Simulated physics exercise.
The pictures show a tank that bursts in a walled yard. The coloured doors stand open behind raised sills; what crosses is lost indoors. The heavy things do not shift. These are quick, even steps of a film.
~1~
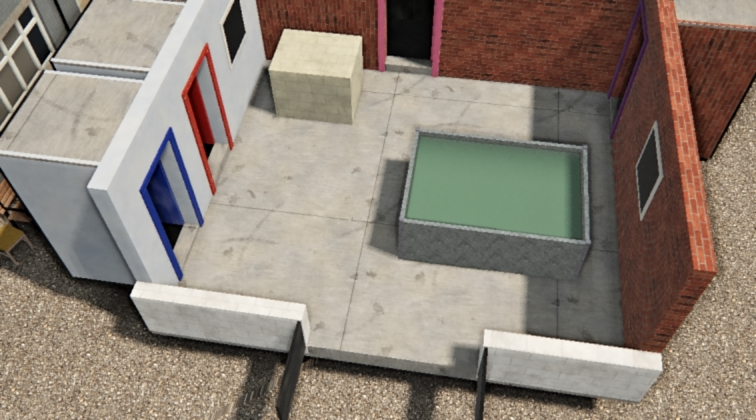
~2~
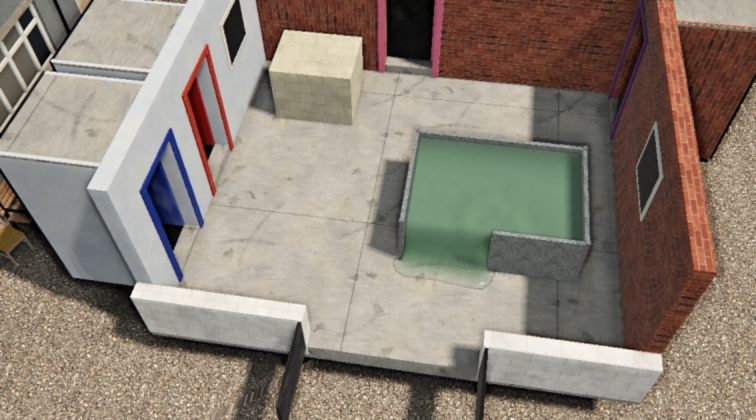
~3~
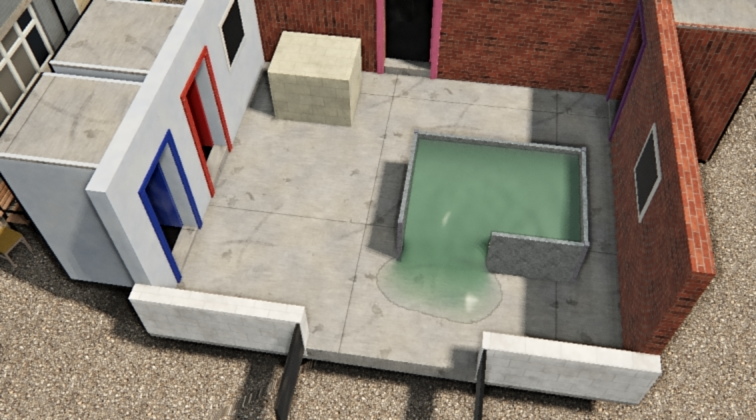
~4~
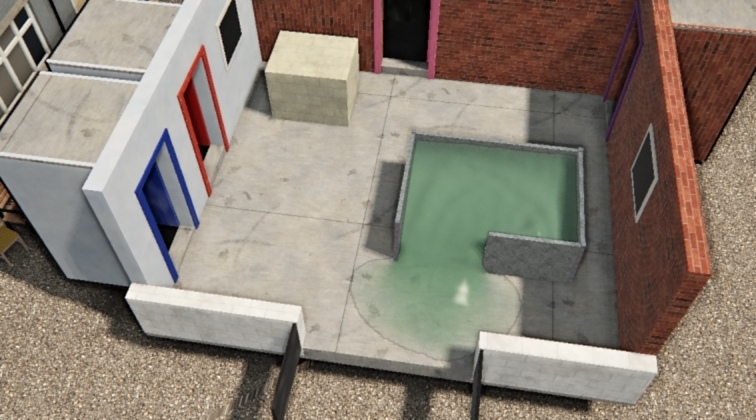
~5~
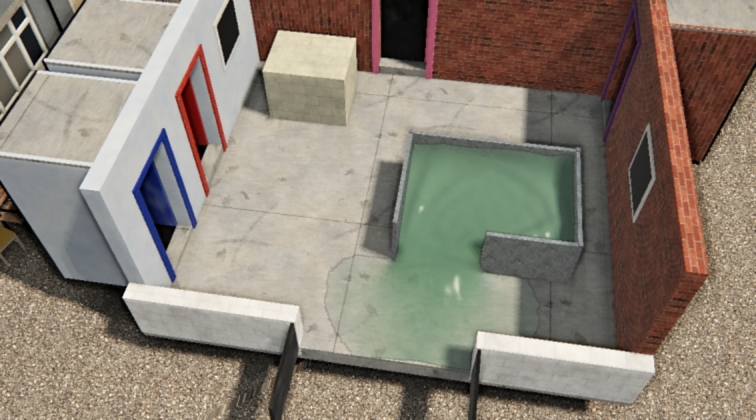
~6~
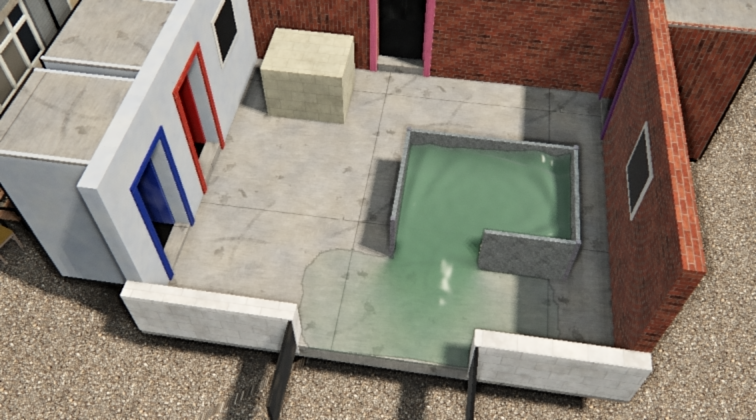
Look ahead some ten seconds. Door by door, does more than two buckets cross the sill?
One by one: The pink door holds within the limit; the purple door holds within the limit; the red door holds within the limit; the blue door holds within the limit.
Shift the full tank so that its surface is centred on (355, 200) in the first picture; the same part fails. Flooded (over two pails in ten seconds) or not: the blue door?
One by one: Blue floods.
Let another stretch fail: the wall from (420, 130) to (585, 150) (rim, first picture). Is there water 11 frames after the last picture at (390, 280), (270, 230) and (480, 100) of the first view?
One after the other: Clear, dry, covered.
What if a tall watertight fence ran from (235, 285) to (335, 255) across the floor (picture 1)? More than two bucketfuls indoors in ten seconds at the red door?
One by one: Red door takes less.
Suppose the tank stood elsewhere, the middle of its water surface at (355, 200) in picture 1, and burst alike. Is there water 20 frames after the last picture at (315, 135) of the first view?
Answer: Under water.
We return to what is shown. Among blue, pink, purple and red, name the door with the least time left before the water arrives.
It is the blue-painted one.
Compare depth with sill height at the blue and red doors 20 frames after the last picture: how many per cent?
In turn 100 and 10 per cent.
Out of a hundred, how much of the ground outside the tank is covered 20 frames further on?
About 40 per cent.
A moment on, water covers 20 % of the floor; the pink door not reached, the purple door not reached, the red door not reached, the blue door not reached.
Next, water covers 25 % of the floor; the pink door not reached, the purple door not reached, the red door not reached, the blue door not reached.
Then, water covers 40 % of the floor; the pink door not reached, the purple door not reached, the red door wet at the sill, nothing in, the blue door under two buckets in.
Later, water covers 60 % of the floor; the pink door not reached, the purple door wet at the sill, nothing in, the red door wet at the sill, nothing in, the blue door under two buckets in.
In the end, water covers 80 % of the floor; the pink door wet at the sill, nothing in, the purple door wet at the sill, nothing in, the red door wet at the sill, nothing in, the blue door under two buckets in.
